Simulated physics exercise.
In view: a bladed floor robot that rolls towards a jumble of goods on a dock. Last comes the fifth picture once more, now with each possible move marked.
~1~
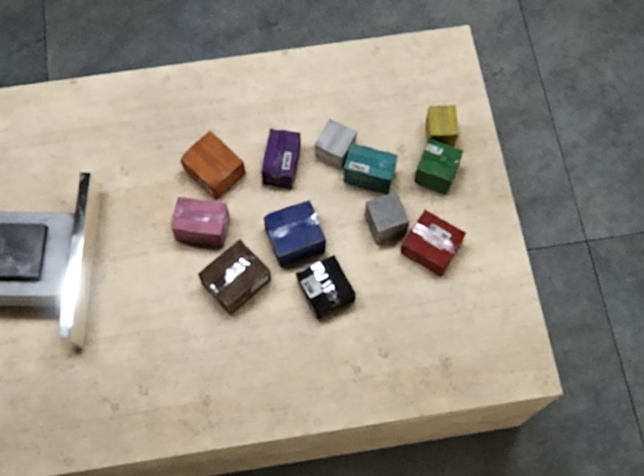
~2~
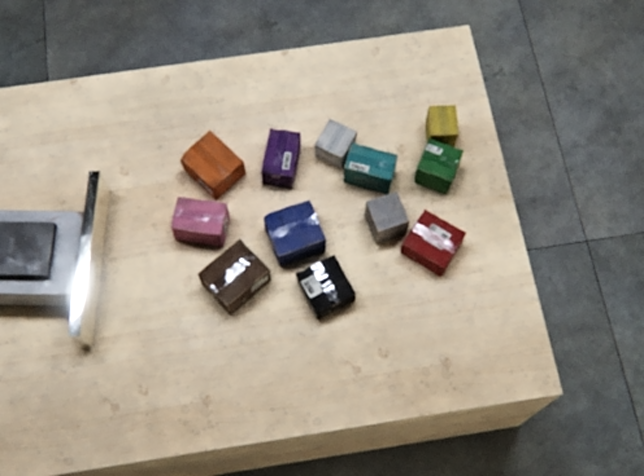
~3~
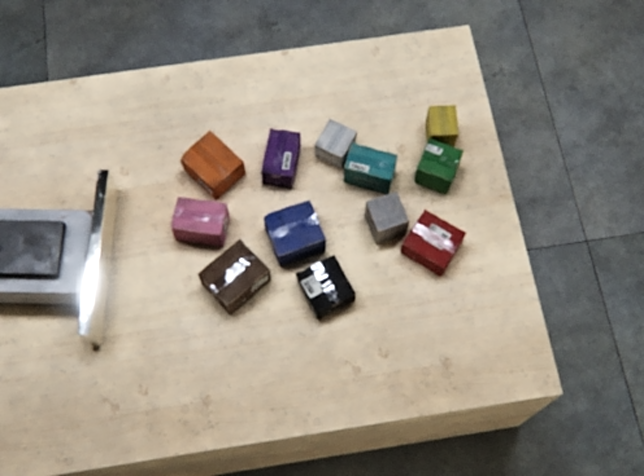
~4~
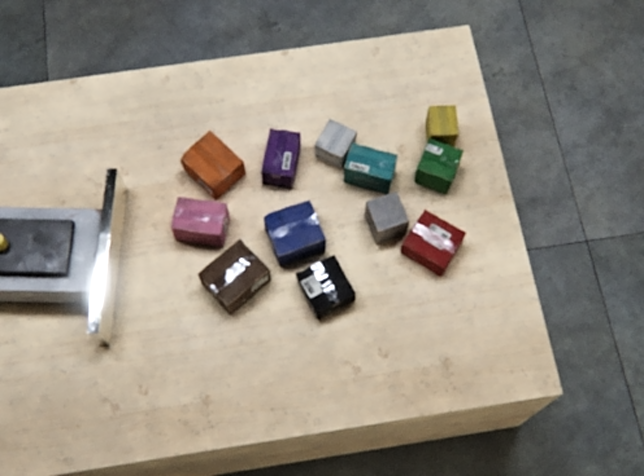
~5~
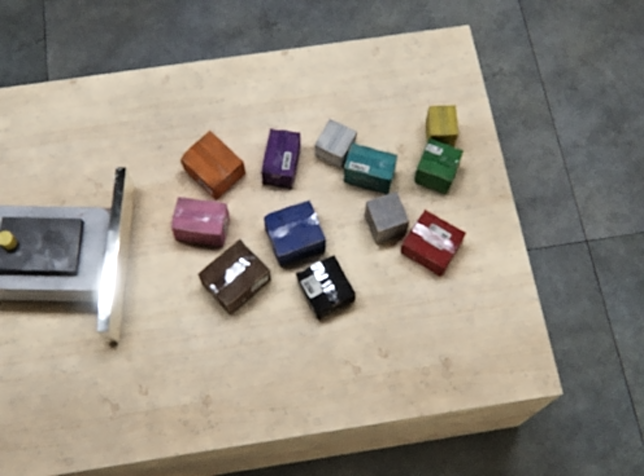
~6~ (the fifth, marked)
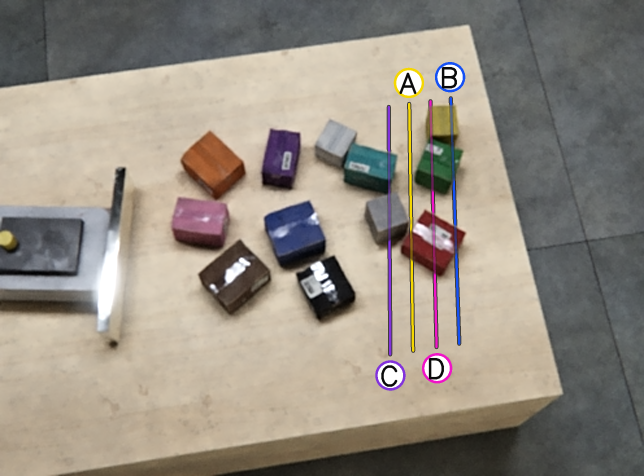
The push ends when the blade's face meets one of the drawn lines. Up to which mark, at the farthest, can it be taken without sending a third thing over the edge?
Line D.
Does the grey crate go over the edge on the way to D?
Yes.
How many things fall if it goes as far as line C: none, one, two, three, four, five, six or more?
The count is none.
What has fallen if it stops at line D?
The grey crate.
On the marked copy, A at (411, 221); B at (455, 214); C at (390, 224); D at (433, 217).
With D. Early on, robot (163, 227); orange parcel (249, 147); black parcel (332, 286).
Further on, robot (281, 210); grey crate (464, 211); red parcel (473, 258).
At the end, robot (368, 198); grey crate over the edge; green parcel (501, 155); one fallen.
As for the rest, A is within the limit but short; B drops four; C is within the limit but short.
